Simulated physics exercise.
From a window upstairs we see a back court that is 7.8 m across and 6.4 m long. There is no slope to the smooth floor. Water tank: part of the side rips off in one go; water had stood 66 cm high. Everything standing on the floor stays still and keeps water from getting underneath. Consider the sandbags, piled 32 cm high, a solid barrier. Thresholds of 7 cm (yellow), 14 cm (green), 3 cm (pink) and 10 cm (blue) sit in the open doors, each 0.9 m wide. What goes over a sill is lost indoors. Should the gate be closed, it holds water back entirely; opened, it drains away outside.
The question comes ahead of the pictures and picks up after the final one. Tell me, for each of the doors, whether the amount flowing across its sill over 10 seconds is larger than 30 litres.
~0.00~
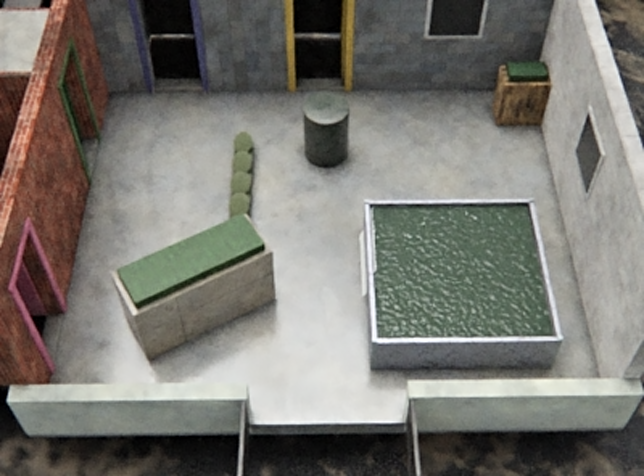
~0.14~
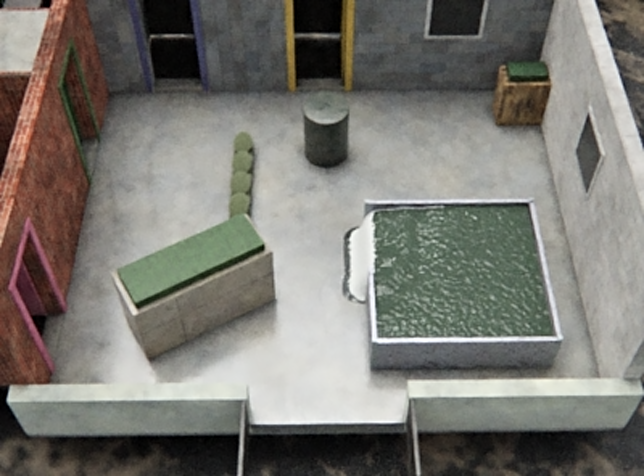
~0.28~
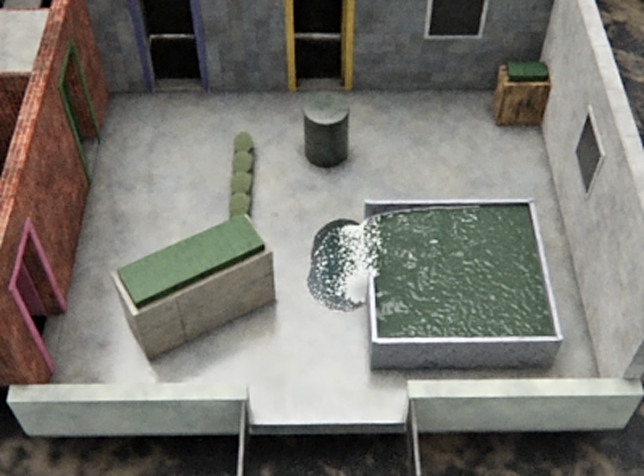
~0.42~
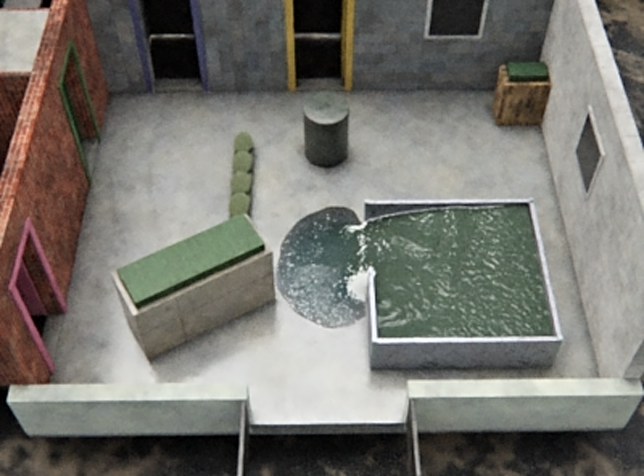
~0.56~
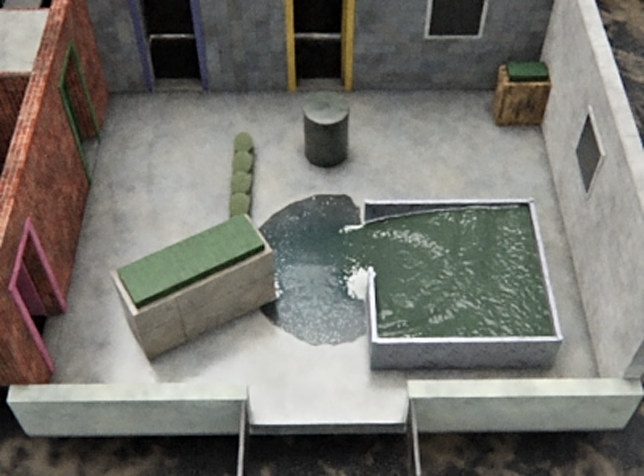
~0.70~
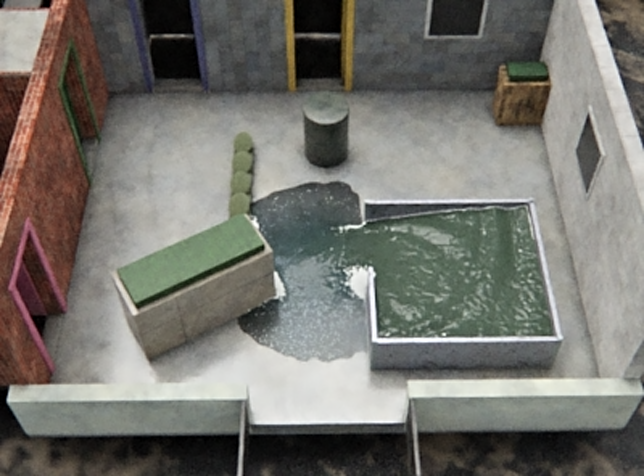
The yellow door breaches the limit; the green door never breaches the limit; the pink door breaches the limit; the blue door never breaches the limit.
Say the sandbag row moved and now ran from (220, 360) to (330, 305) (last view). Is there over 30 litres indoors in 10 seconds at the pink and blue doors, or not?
Result: Pink door beyond the limit; blue door beyond the limit.
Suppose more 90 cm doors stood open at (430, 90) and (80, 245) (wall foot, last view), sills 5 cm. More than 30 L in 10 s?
Check, in order - pass / fail.
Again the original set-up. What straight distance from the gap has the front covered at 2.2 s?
It comes to some 5.0 metres.
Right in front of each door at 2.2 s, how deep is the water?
Depths in cm: Yellow 8, green 0, pink 2, blue 0.
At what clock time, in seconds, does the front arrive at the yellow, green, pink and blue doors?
Yellow: 2.2 s; green: 3.2 s; pink: 2.2 s; blue: 2.6 s.
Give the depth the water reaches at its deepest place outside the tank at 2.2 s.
I'd put it at close to 45 cm.
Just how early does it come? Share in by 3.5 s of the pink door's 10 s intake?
That works out near 15%.
After 1.4 s water covers 20 % of the floor and is deepest (47 cm) near (250, 242); yellow door not reached, green door not reached, pink door not reached, blue door not reached.
After 2.2 s water covers 40 % of the floor and is deepest (45 cm) near (250, 242); yellow door 8 cm at the sill, 0 L in, green door not reached, pink door not reached, blue door not reached.
After 3.5 s water covers 55 % of the floor and is deepest (31 cm) near (250, 242); yellow door 20 cm at the sill, 87 L in, green door 2 cm at the sill, 0 L in, pink door 10 cm at the sill, 18 L in, blue door 6 cm at the sill, 0 L in.
After 6.0 s water covers 85 % of the floor and is deepest (21 cm) near (250, 242); yellow door 14 cm at the sill, 193 L in, green door 10 cm at the sill, 0 L in, pink door 8 cm at the sill, 61 L in, blue door 7 cm at the sill, 0 L in.
After 10.0 s water covers 90 % of the floor and is deepest (15 cm) near (69, 291); yellow door 10 cm at the sill, 244 L in, green door 8 cm at the sill, 0 L in, pink door 9 cm at the sill, 115 L in, blue door 6 cm at the sill, 0 L in.
